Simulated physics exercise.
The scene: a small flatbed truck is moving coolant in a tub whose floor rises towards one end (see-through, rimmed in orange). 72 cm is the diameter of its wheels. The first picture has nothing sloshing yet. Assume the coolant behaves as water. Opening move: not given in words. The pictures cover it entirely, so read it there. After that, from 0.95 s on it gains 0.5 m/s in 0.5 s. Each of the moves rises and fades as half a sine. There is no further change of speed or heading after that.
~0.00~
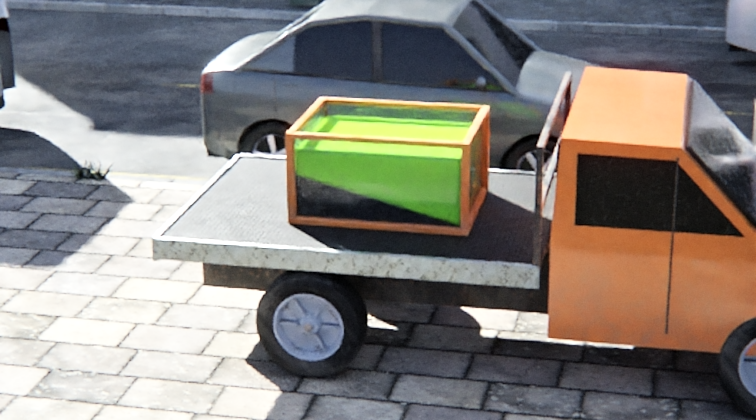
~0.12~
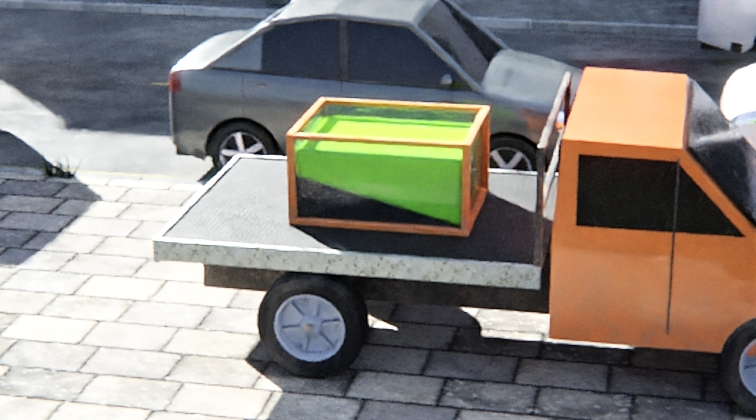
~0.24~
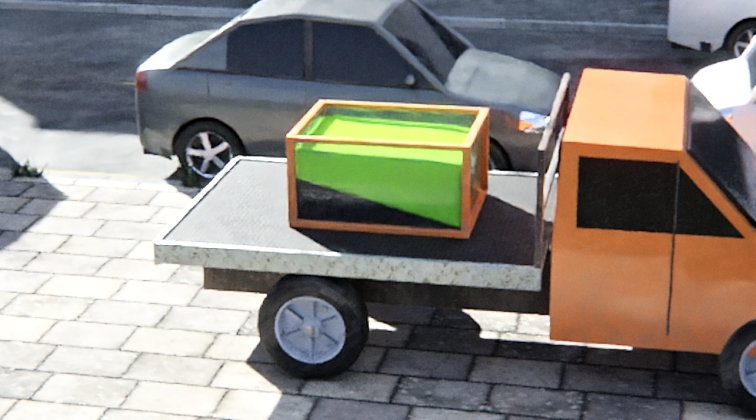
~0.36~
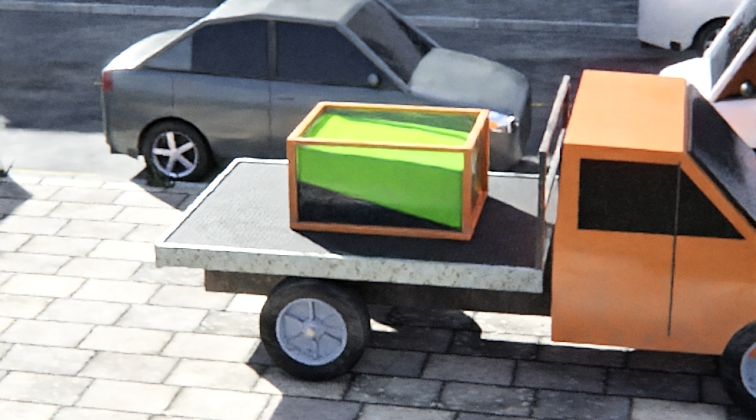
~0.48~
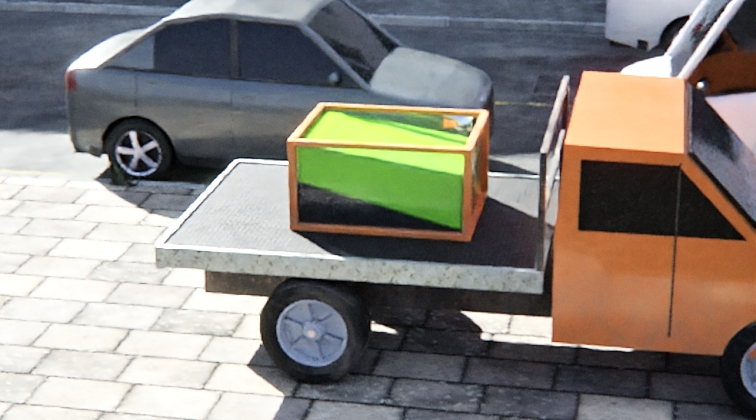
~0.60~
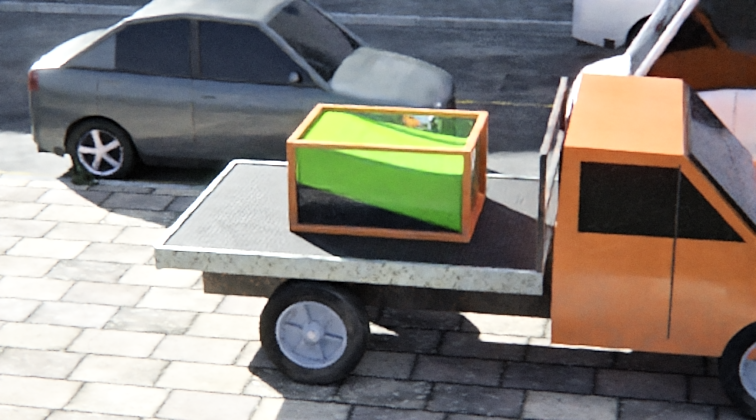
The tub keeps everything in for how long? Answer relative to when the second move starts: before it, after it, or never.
Never.
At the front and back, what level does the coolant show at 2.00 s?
At that moment it stands around 44 cm in front and around 50 cm behind.
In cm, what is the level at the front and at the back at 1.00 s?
At the front 48 cm, at the back 46 cm.
By 1.00 s it stands 46 cm high behind and 47 cm in front; all of it is still inside.
By 1.50 s it stands 51 cm high behind and 42 cm in front; all of it is still inside.
By 2.00 s it stands 50 cm high behind and 44 cm in front; all of it is still inside.
By 4.43 s all of it is still inside.
